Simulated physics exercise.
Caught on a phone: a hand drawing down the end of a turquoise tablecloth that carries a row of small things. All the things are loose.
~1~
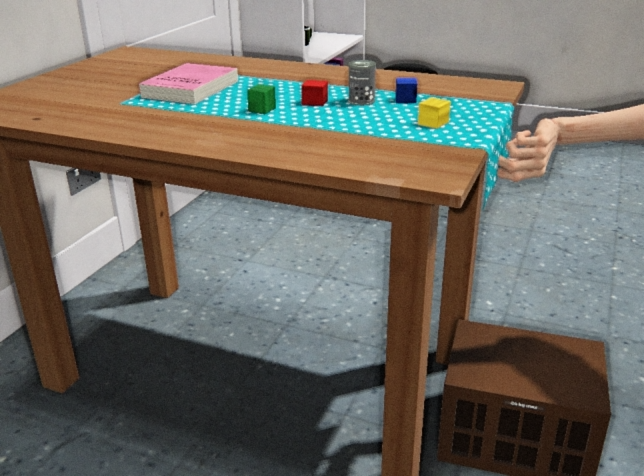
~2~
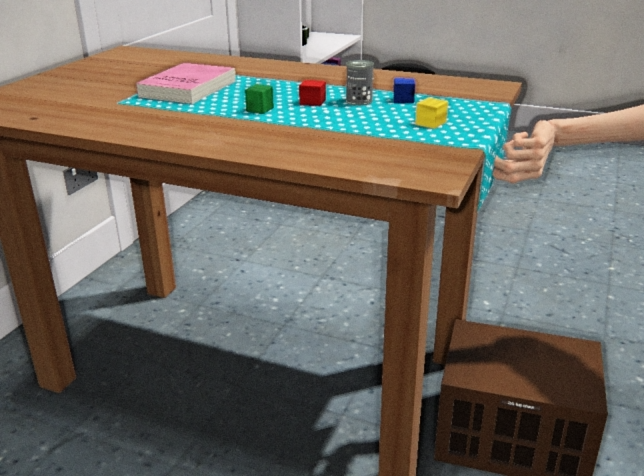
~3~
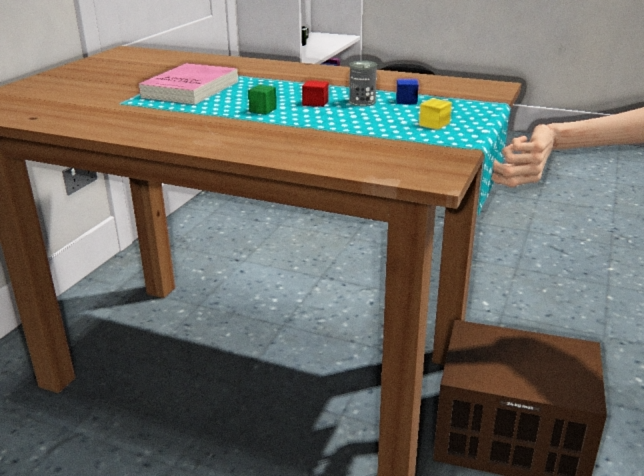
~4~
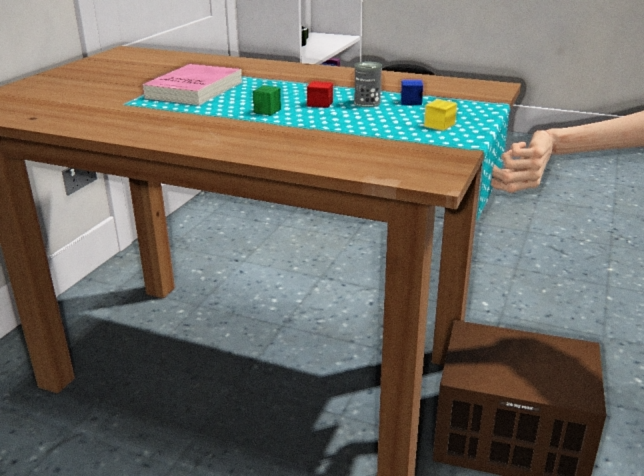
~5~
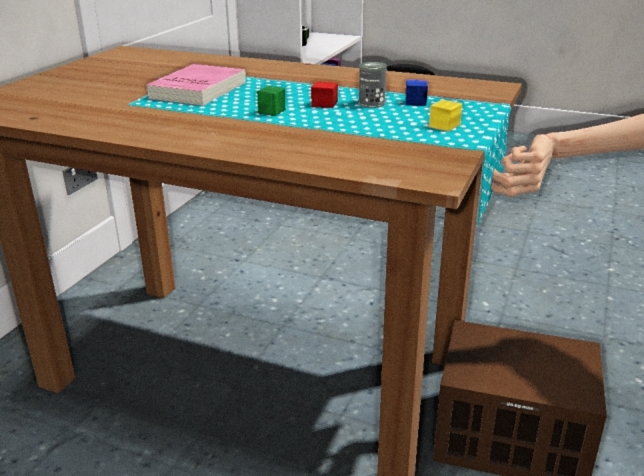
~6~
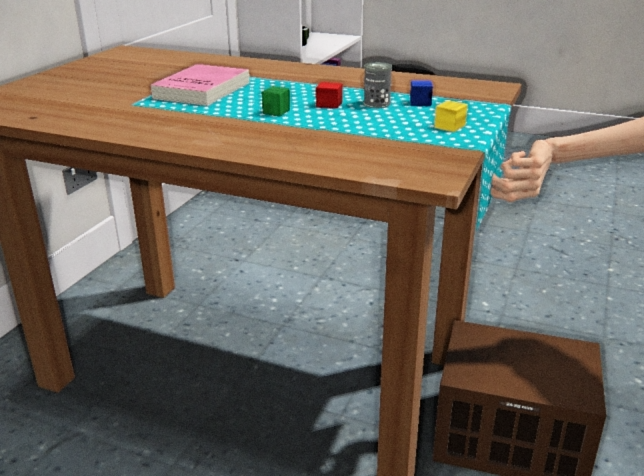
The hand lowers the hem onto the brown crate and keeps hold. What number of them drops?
Over the edge go four.
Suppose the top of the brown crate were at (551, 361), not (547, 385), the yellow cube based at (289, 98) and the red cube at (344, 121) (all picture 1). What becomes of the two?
The yellow cube keeps its place on top, the red cube drops off.
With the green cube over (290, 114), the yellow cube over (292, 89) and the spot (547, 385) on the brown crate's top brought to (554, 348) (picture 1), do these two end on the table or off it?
The green cube remains up, the yellow cube holds on.
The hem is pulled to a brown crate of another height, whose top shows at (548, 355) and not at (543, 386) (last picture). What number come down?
It would be 3.
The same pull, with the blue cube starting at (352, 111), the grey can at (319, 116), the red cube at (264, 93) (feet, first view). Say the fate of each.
The blue cube falls, the grey can goes over, the red cube keeps its place on top.
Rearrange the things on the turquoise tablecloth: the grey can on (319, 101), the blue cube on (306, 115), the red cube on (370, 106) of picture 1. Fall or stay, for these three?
The grey can is carried off, the blue cube goes over, the red cube tumbles off.
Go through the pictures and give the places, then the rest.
The first frame shows hem (482, 210); yellow cube (435, 102); blue cube (407, 81); grey can (362, 63); red cube (315, 83); green cube (261, 88); top of the crate (547, 385).
The second frame shows hem (477, 211); yellow cube (432, 102).
The third frame shows hem (478, 215); blue cube (408, 82).
The fourth frame shows hem (477, 221); grey can (368, 65); top of the crate (543, 385).
The fifth frame shows hem (478, 225); red cube (324, 85).
The sixth frame shows hem (476, 230); yellow cube (452, 105); blue cube (422, 83); grey can (378, 66); red cube (329, 85); green cube (275, 90).
A little later, hem near (487, 240); yellow cube gone.
Next, hem near (483, 295); yellow cube and blue cube gone.
Later still, hem on the crate; yellow cube, blue cube, grey can and red cube gone.
When it is over, hem on the crate; yellow cube, blue cube, grey can and red cube gone. The table loses four.
